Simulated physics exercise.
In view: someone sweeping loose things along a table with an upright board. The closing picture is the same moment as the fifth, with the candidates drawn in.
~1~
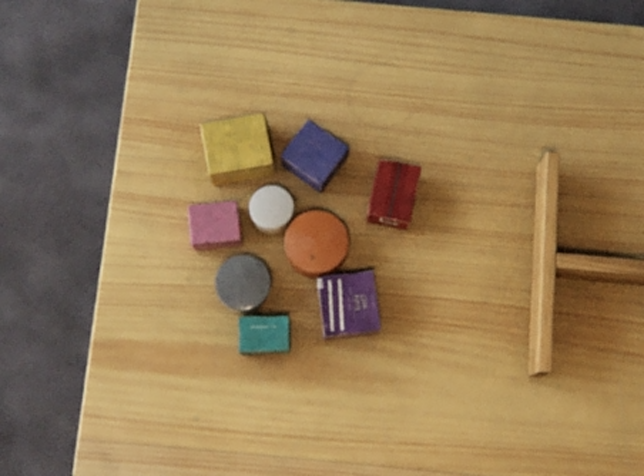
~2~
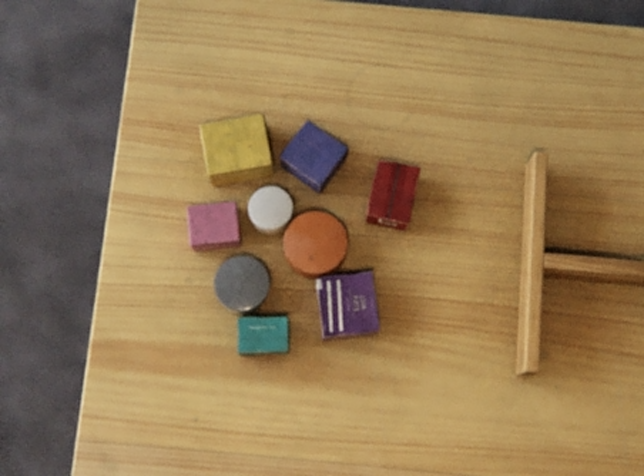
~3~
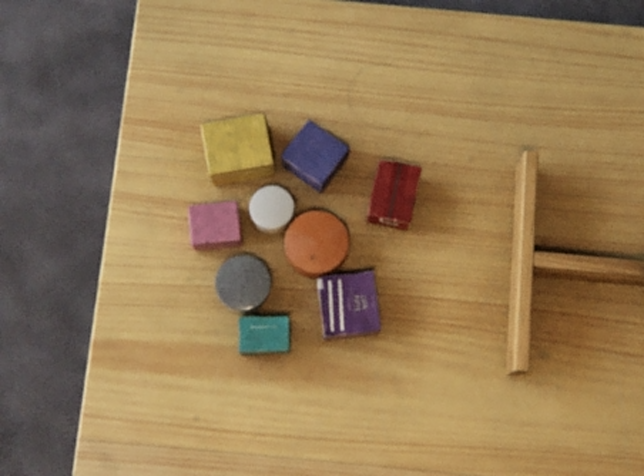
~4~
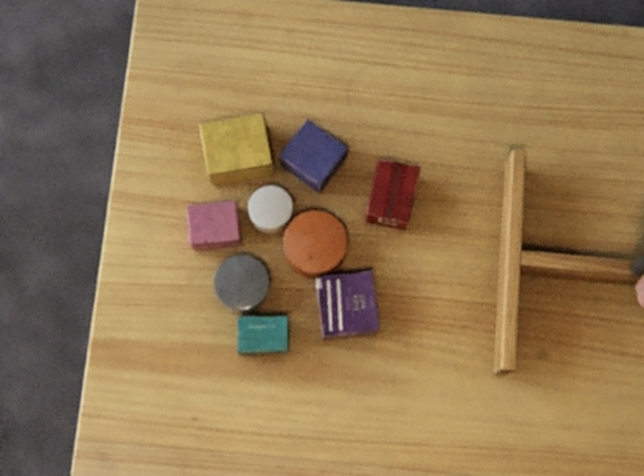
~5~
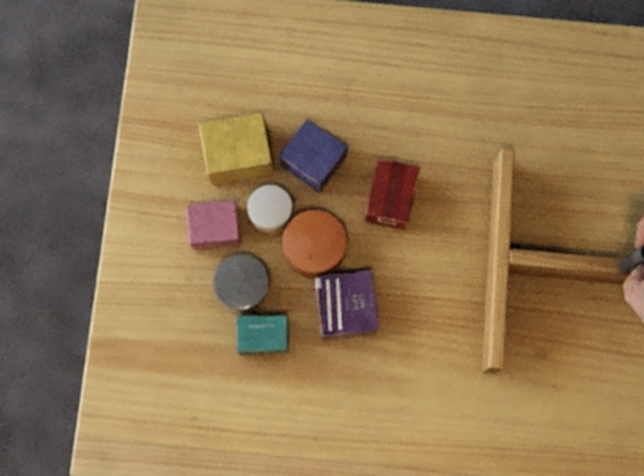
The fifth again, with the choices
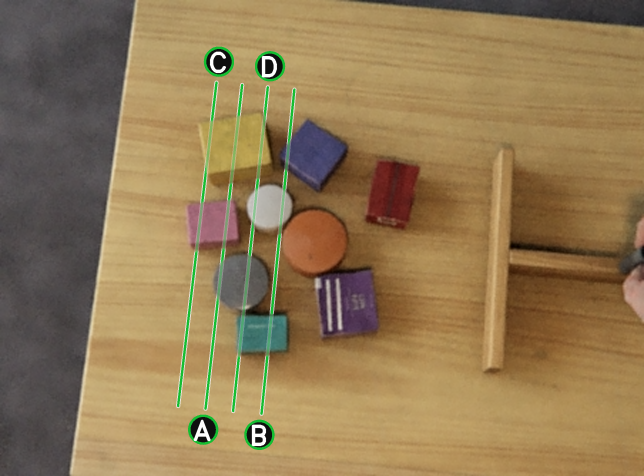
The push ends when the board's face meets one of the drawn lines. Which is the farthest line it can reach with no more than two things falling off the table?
The farthest such stop is C.
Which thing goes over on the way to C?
The yellow block.
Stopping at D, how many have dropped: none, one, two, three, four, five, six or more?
The count is none.
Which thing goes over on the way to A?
The yellow block goes over.
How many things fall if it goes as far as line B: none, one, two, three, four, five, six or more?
In all, none.
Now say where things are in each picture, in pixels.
The first picture shows yellow block (238, 149); blue block (315, 157); orange tin (317, 245).
The second picture shows board (537, 259); pink block (214, 226).
The third picture shows board (528, 258); turquoise packet (264, 336).
The fourth picture shows board (514, 257); red box (393, 195).
The fifth picture shows board (503, 256); yellow block (237, 149); blue block (313, 157); orange tin (315, 244).
On the marked copy, A at (224, 241); B at (279, 246); C at (198, 239); D at (251, 244).
Following C. Soon after the start, board (393, 246); red box (367, 194); pink block (213, 225).
Later, board (282, 236); yellow block (158, 144); pink block (183, 224).
In the end, board (200, 228); yellow block over the edge; grey pot (105, 279); one fallen.
As for the rest, A is within the limit but short; B is within the limit but short; D is within the limit but short.
